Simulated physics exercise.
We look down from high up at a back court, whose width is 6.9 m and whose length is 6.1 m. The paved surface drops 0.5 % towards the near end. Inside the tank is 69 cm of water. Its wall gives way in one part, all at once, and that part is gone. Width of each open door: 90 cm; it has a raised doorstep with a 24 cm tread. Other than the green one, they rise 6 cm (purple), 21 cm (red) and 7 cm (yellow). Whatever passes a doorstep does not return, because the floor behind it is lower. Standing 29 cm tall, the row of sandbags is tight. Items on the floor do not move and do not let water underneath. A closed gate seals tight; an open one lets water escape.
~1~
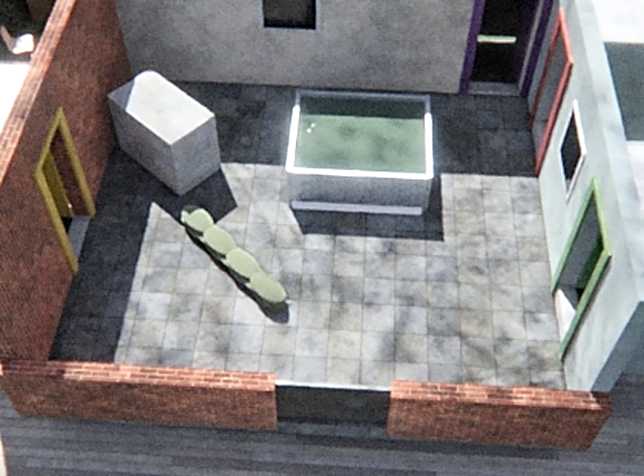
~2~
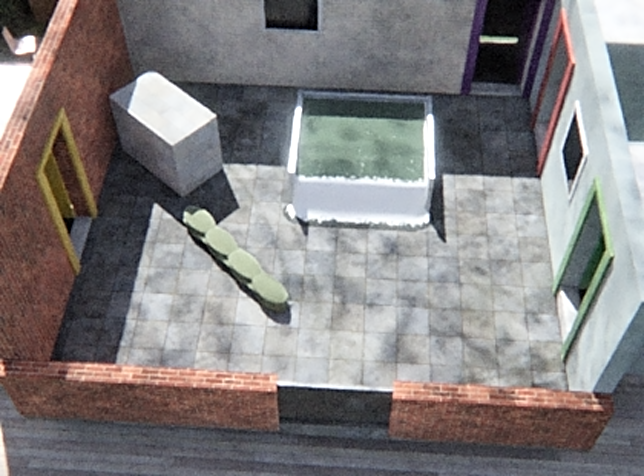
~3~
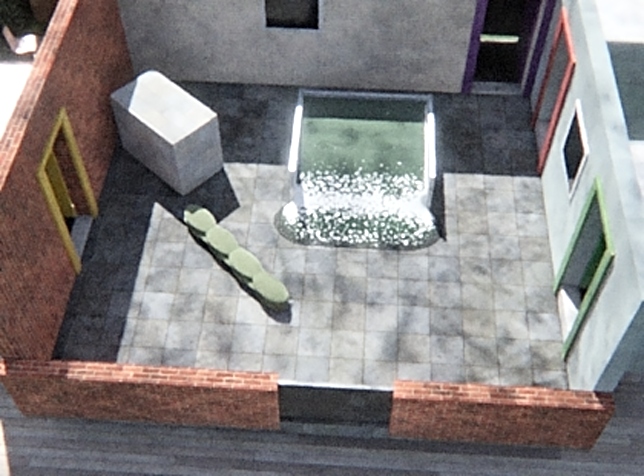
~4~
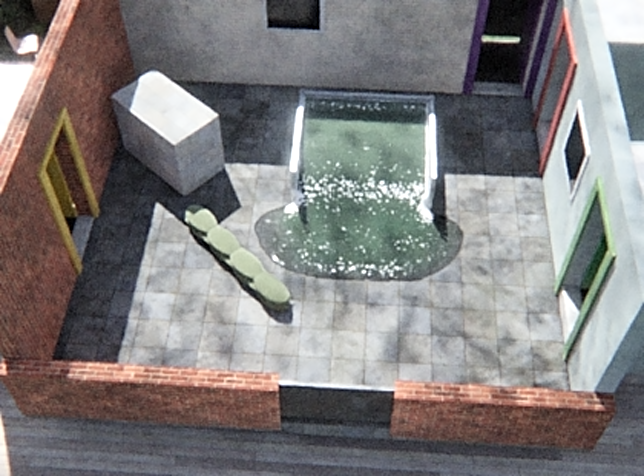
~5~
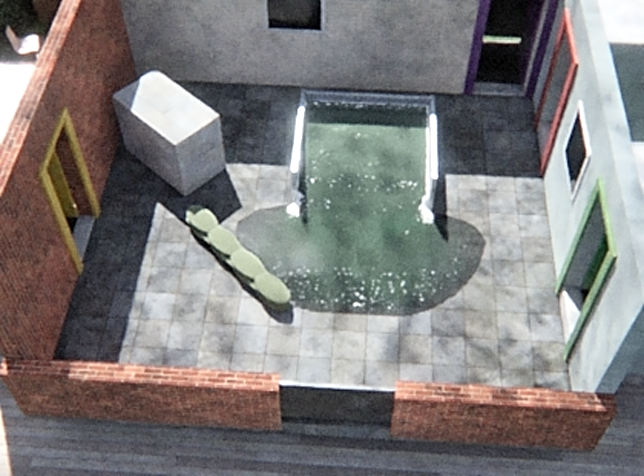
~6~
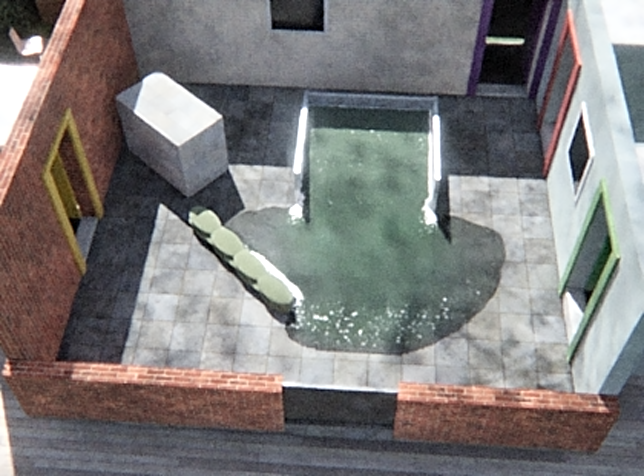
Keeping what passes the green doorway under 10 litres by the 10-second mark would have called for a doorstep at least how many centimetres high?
It would have called for about 15 cm.
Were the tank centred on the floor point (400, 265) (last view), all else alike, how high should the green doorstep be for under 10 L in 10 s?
Roughly 15 centimetres.
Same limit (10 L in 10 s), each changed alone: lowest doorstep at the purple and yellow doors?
Close to 13.0 cm (purple) and close to 6.0 cm (yellow).
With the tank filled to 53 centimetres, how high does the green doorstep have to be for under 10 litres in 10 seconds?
About 11.0 centimetres.
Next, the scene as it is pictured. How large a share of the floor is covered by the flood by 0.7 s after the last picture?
Close to 30 per cent is wet.
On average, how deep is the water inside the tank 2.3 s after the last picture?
Average depth: Approx. 11 cm.
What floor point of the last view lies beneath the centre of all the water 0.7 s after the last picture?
Centre of the water: Approx. (364, 239) px.
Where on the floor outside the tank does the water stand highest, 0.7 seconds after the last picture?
Around pixel (336, 409).
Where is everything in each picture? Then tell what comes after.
In the first picture, the tank at (361, 136) is whole and still, 69 cm deep; the green door at (576, 280) is dry.
In the second picture, the front is at (306, 222), 0.3 m from the gap at (360, 195); 0.6 m2 of floor is wet, 69 cm left at the back.
In the third picture, water pours out at (361, 197) and has run 0.7 m, to (297, 239); about 13 cm deep outside, 68 cm at the back.
In the fourth picture, the front is at (304, 269), 1.2 m from the gap at (362, 198); 3.1 m2 of floor is wet, 61 cm left at the back.
In the fifth picture, the front is at (309, 305), 1.8 m from the gap at (363, 199); 5.1 m2 of floor is wet, 58 cm left at the back.
In the sixth picture, the gap is at (365, 201), the front 2.4 m out at (313, 343); the back of the tank holds 57 cm; 1.2 m in a straight line remain to the green door at (584, 282).
Then, 0.7 s after the last picture water covers 30 % of the floor, deepest (44 cm) near (336, 409); it has not reached the green door.
Then, 2.3 s after the last picture water covers 50 % of the floor, deepest (37 cm) near (562, 423); 21 cm at the green door, 0 litres in over its 26 cm doorstep.
Then, 9.3 s after the last picture water covers 95 % of the floor, deepest (10 cm) near (209, 149); 5 cm at the green door, 0 litres in over its 26 cm doorstep.
At the green door as built, the water peaked near 21 cm, 2.3 s after the last picture.
Run again over the same 10 s with other heights there, 17 litres in over 13.5 cm, 4 litres over 18 cm. The limit of 10 litres is kept from about 15 cm up.
